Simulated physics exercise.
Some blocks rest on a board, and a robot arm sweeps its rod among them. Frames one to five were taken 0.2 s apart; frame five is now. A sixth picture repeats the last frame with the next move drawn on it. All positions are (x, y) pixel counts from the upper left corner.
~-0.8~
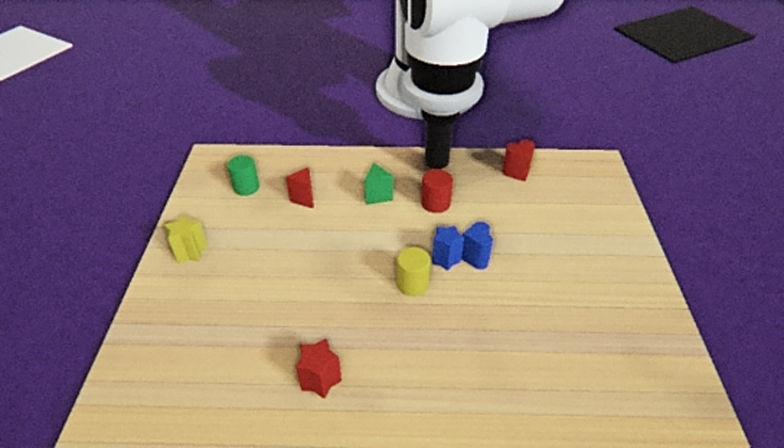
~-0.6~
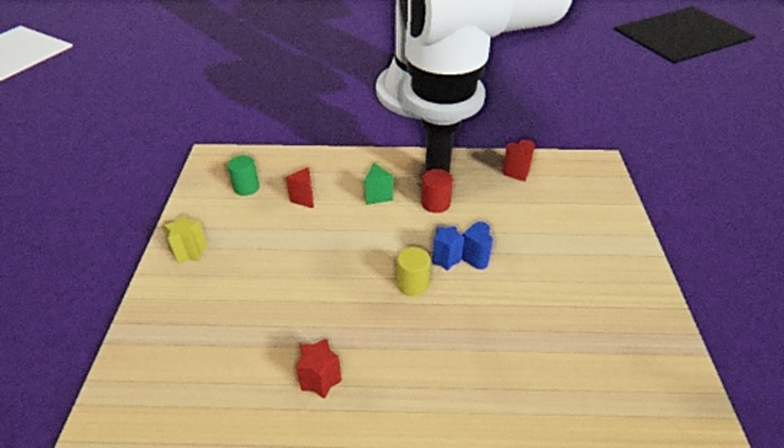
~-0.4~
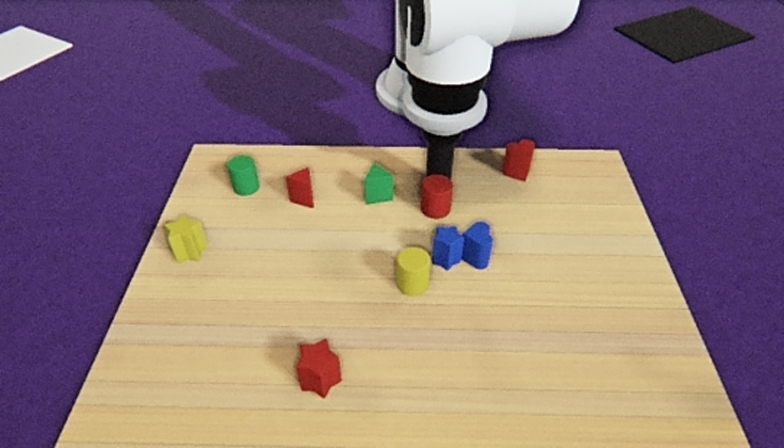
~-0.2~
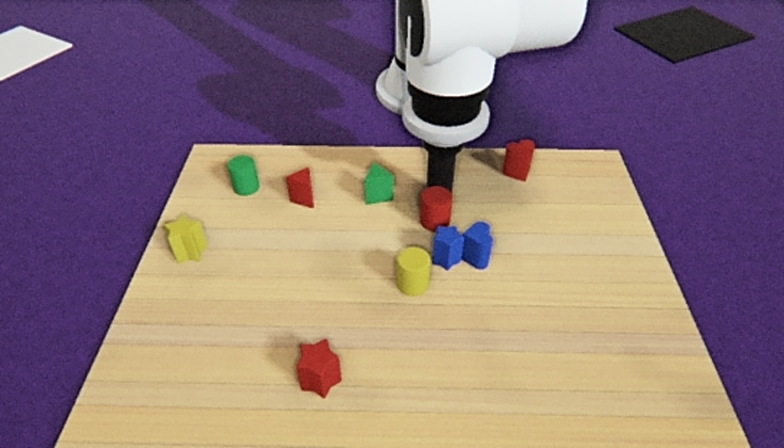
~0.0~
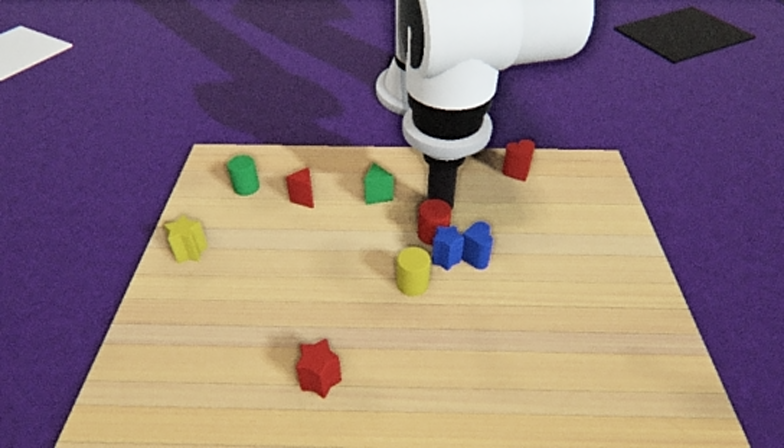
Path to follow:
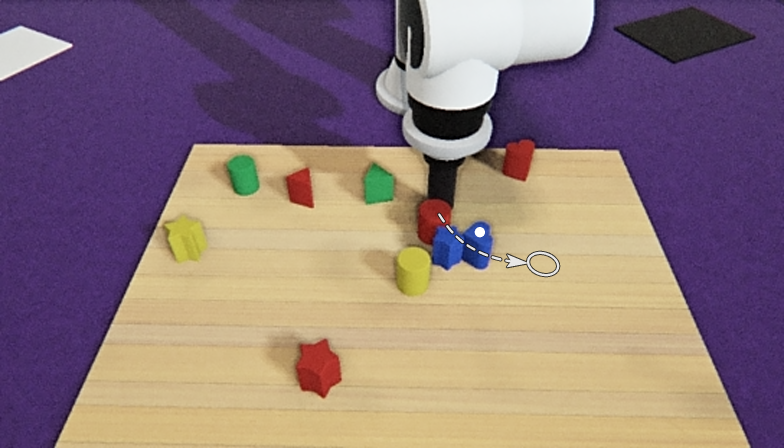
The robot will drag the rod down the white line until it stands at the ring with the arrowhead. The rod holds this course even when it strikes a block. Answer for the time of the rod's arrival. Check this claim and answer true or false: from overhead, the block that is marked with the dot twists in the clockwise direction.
That statement is accurate.
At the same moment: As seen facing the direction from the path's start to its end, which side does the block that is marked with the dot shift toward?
Goes right.
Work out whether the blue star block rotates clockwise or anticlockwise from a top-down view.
Spins counterclockwise.
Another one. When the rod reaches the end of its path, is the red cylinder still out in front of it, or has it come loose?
The rod has lost it.
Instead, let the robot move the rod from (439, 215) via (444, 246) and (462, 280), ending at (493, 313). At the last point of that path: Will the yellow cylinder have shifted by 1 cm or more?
The answer is yes.
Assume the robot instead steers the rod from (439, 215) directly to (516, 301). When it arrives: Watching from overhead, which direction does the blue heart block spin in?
Direction: Clockwise.
Drawn move, from (439, 215) through (461, 241) and (499, 259) to (543, 264); the dot is on the blue heart block.
What follows on the original path. One third of the way, rod at (462, 232); red cylinder at (434, 223); blue star block at (448, 241), turned 25° anticlockwise.
Two thirds of the way, rod at (502, 250); red cylinder at (434, 223); blue star block at (448, 241), turned 25° anticlockwise; blue heart block at (502, 254), turned 65° clockwise.
At the end, rod at (546, 255); green triangular block still; red cylinder at (434, 223); blue star block at (448, 241), turned 25° anticlockwise; blue heart block at (502, 254), turned 65° clockwise.
